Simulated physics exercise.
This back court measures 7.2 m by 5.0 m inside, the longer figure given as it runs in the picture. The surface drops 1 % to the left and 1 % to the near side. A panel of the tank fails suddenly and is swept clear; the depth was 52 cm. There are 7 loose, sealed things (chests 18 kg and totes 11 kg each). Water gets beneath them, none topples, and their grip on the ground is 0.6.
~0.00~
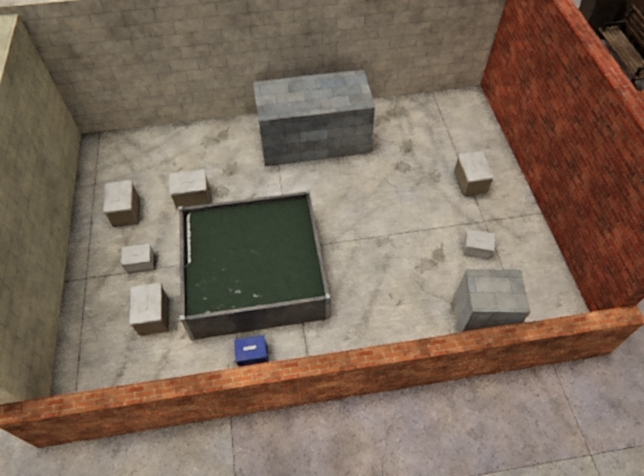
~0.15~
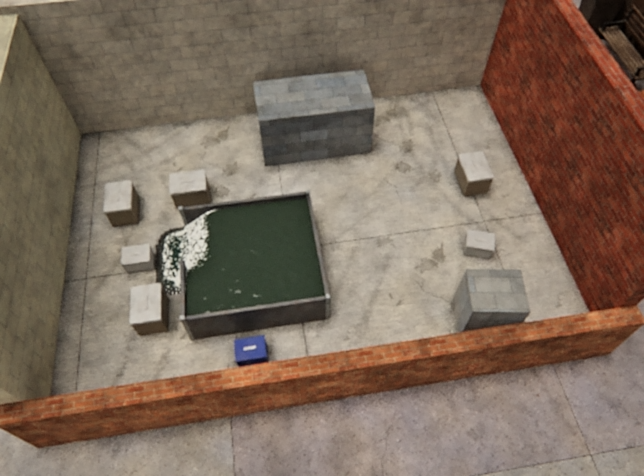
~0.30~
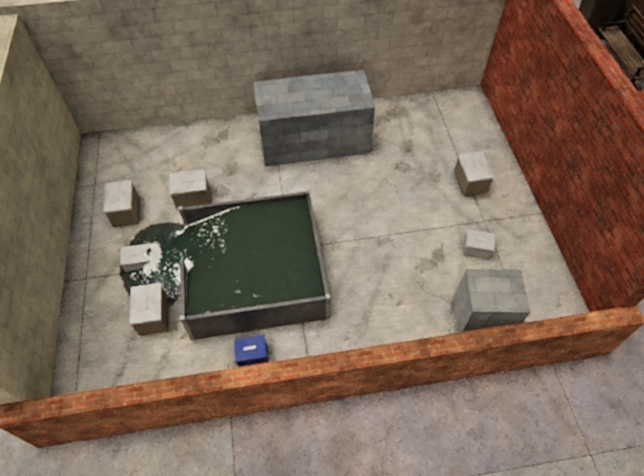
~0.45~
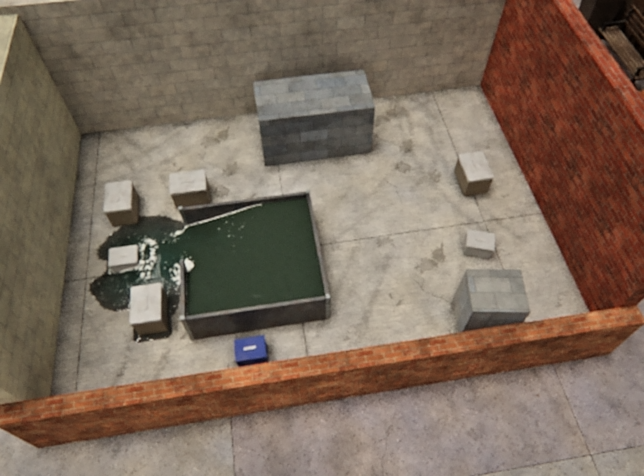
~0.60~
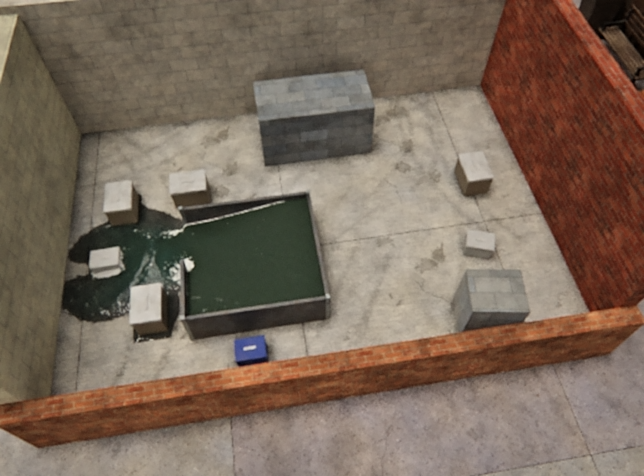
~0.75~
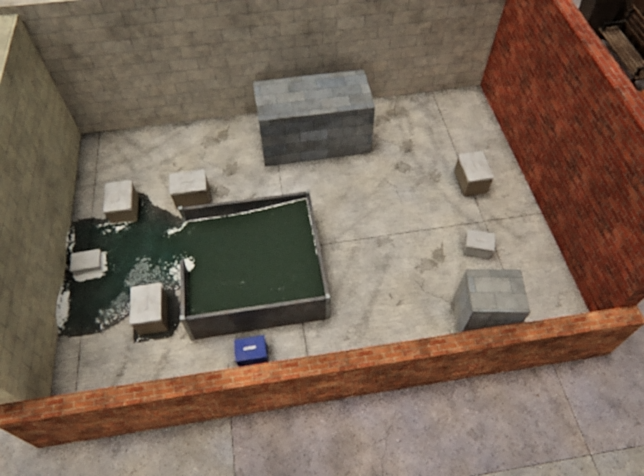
In a walled yard, dark green water burst through the left side of a square tank and spread around the nearby blocks to the left wall, pushing one small pale block a little way left.
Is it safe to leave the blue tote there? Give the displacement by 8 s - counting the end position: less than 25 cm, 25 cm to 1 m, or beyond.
Blue tote gets carried off.
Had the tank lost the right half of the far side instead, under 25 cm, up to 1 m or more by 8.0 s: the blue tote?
Then the blue tote barely shifts.
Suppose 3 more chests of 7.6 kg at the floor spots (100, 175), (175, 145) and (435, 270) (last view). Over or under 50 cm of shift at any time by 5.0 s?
In turn: Past it, more, under.
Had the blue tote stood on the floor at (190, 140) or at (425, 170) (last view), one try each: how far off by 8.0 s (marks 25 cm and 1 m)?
In turn: It ends far away; it holds its place.
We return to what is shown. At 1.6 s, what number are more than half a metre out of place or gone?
By then 2.
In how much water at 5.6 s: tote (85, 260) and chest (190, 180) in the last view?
Roughly 12 and 3 cm.
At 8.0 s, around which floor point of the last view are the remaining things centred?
Around (310, 247).
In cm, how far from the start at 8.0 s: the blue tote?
About 200 cm.
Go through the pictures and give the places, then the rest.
In the first frame, the blue tote at (250, 348) rests on the ground; 3.1 m2 under water; 0 of 7 have shifted.
In the second frame, the blue tote at (250, 348) rests on the ground; water covers 3.5 m2; 0 of 7 have shifted.
In the third frame, the blue tote at (250, 348) rests on the ground; water covers 4.0 m2; 0 of 7 have shifted.
In the fourth frame, the blue tote at (250, 348) rests on the ground; water covers 4.7 m2; 1 of 7 have shifted.
In the fifth frame, the blue tote at (250, 348), on the bottom; 5.5 m2 under water; 1 of 7 have shifted.
In the sixth frame, the blue tote at (250, 348), on the bottom; 6.0 m2 under water; 1 of 7 have shifted.
After 1.6 s the blue tote is near (250, 348), 0.0 m from its start, aground; 1 afloat.
After 3.6 s the blue tote is near (272, 349), 0.3 m from its start, aground; 1 afloat.
After 5.6 s the blue tote is near (384, 331), 1.8 m from its start, aground; 1 afloat.
After 8.0 s the blue tote is near (401, 325), 2.0 m from its start, aground; 0 afloat.
